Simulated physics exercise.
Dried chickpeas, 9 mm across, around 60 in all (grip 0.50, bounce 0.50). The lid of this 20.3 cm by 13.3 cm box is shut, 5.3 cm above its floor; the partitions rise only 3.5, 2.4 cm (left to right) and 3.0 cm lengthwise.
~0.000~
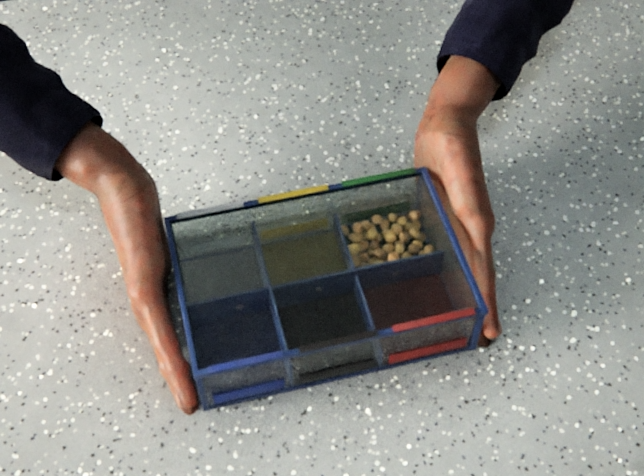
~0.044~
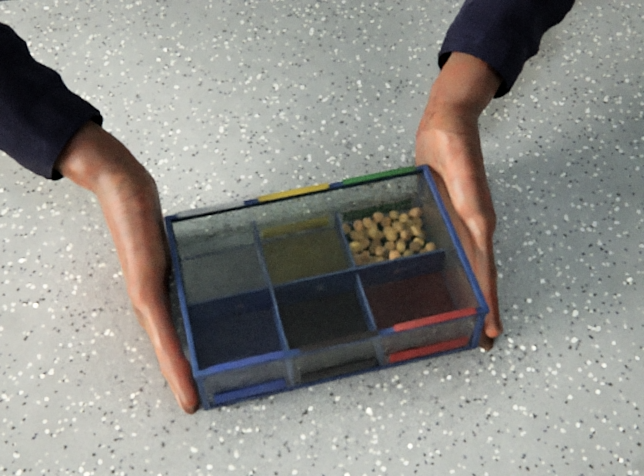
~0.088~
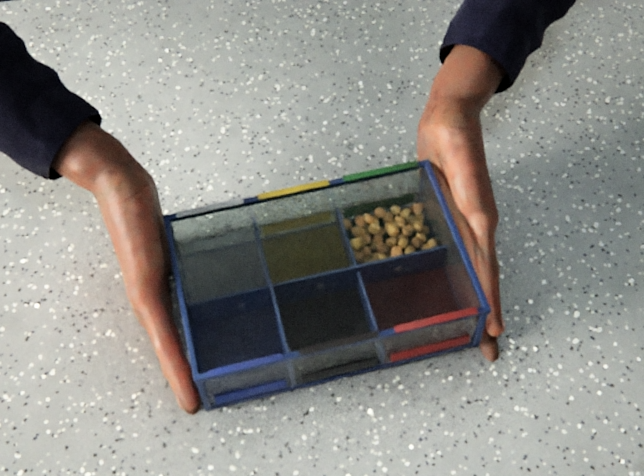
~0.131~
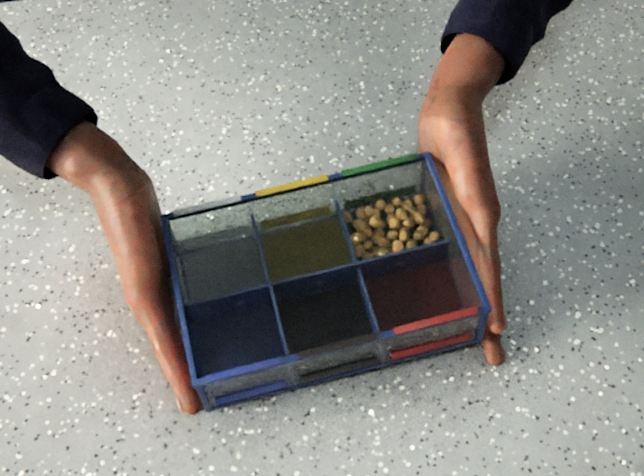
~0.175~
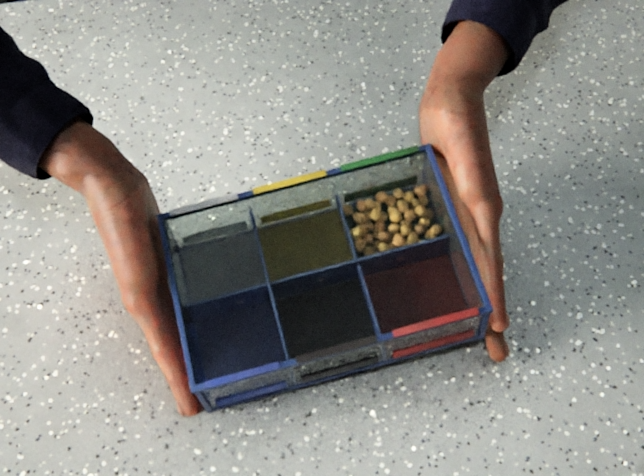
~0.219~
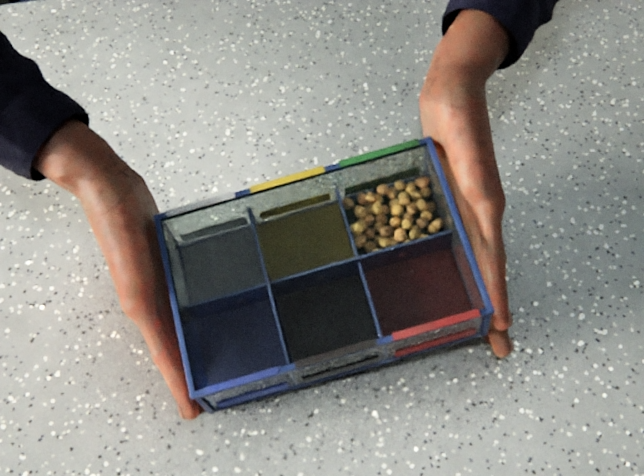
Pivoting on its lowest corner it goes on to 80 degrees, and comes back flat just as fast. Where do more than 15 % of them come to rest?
Red no, blue no, green yes, yellow no, white no, black yes.
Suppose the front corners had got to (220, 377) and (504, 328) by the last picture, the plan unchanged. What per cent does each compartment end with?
Red 10, blue 0, green 90, yellow 0, white 0, black 0.
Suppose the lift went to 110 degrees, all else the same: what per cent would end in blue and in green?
Blue 50; green 5.
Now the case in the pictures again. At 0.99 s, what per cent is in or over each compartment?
Red 0, blue 0, green 95, yellow 0, white 0, black 5.
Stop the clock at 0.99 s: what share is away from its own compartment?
Some 5 per cent.
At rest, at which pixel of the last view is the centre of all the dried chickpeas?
At about (367, 281).
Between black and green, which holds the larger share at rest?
It is the green one.
After 0.99 s, tilt 80 degrees; green 95 %, black 5 %.
After 1.50 s, tilt 35 degrees; blue 10 %, green 55 %, yellow 5 %, black 30 %.
After 2.08 s, tilt 0 degrees; blue 10 %, green 55 %, yellow 5 %, black 30 %.
By 2.4 s all is still; red 0 %, blue 10 %, green 55 %, yellow 5 %, white 0 %, black 30 %.
